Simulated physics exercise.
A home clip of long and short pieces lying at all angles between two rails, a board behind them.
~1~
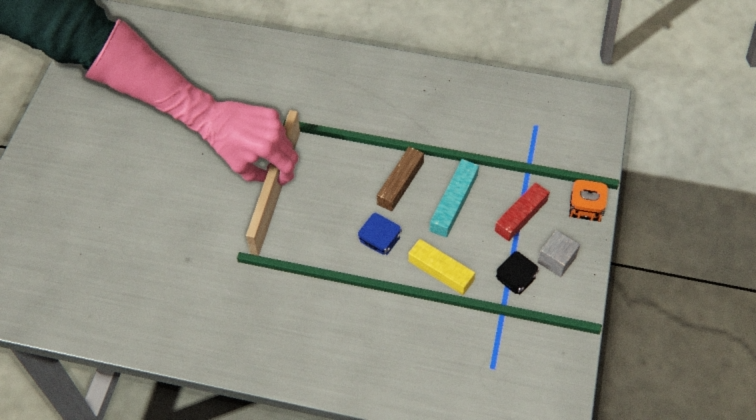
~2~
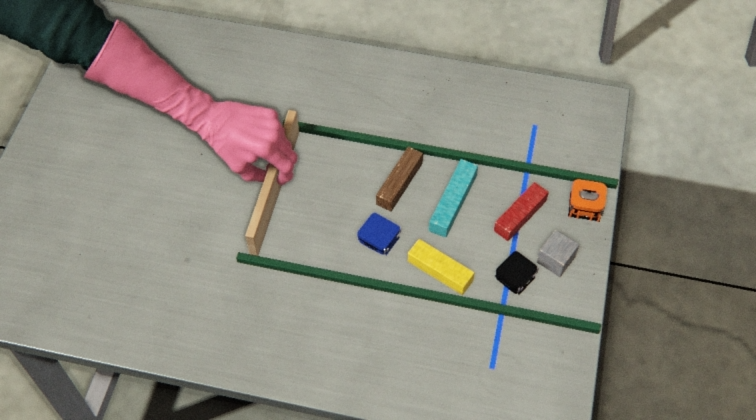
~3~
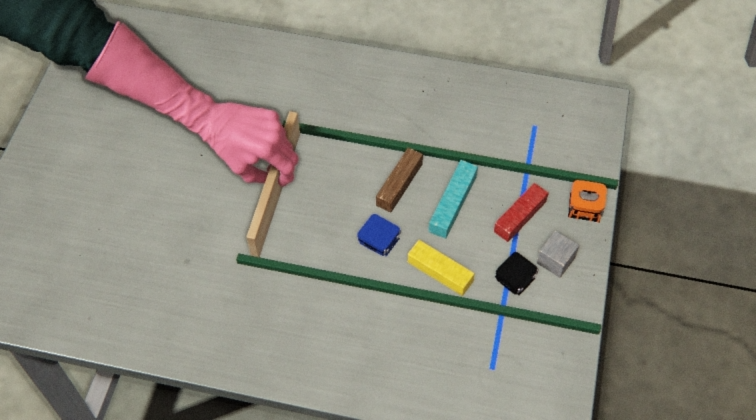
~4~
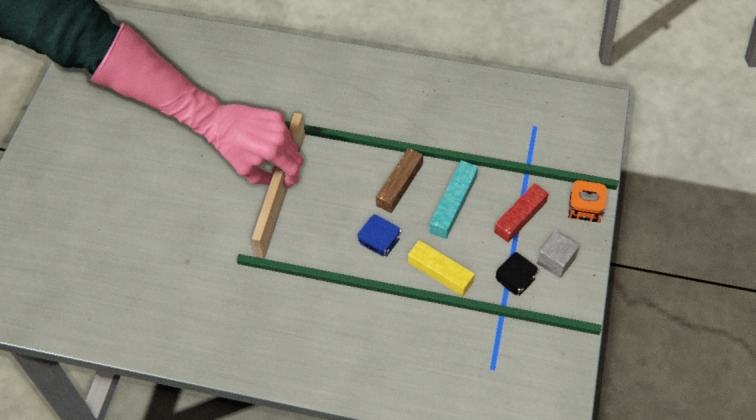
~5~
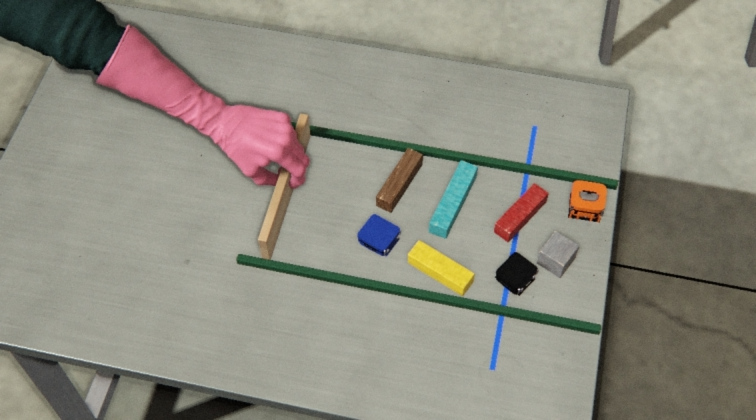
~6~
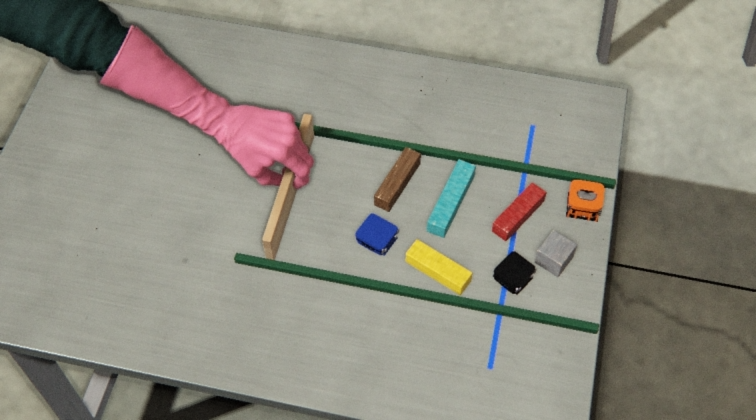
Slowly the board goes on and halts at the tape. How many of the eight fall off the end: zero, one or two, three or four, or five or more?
The number that fall off is zero.
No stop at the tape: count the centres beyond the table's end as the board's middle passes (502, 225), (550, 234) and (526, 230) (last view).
In that order 0, 2 and 0.
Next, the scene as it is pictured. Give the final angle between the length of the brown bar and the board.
About 0°.
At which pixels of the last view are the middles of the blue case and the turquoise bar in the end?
The blue case at (526, 259), the turquoise bar at (553, 215).
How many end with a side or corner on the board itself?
That makes 3.
A little later, none off yet; orange case at rest near (585, 201); grey block at rest near (556, 254); black case at rest near (514, 274).
Next, none off yet; orange case at rest near (585, 201); grey block at rest near (556, 254); black case moving near (521, 270).
When it is over, the number that fall off is zero.
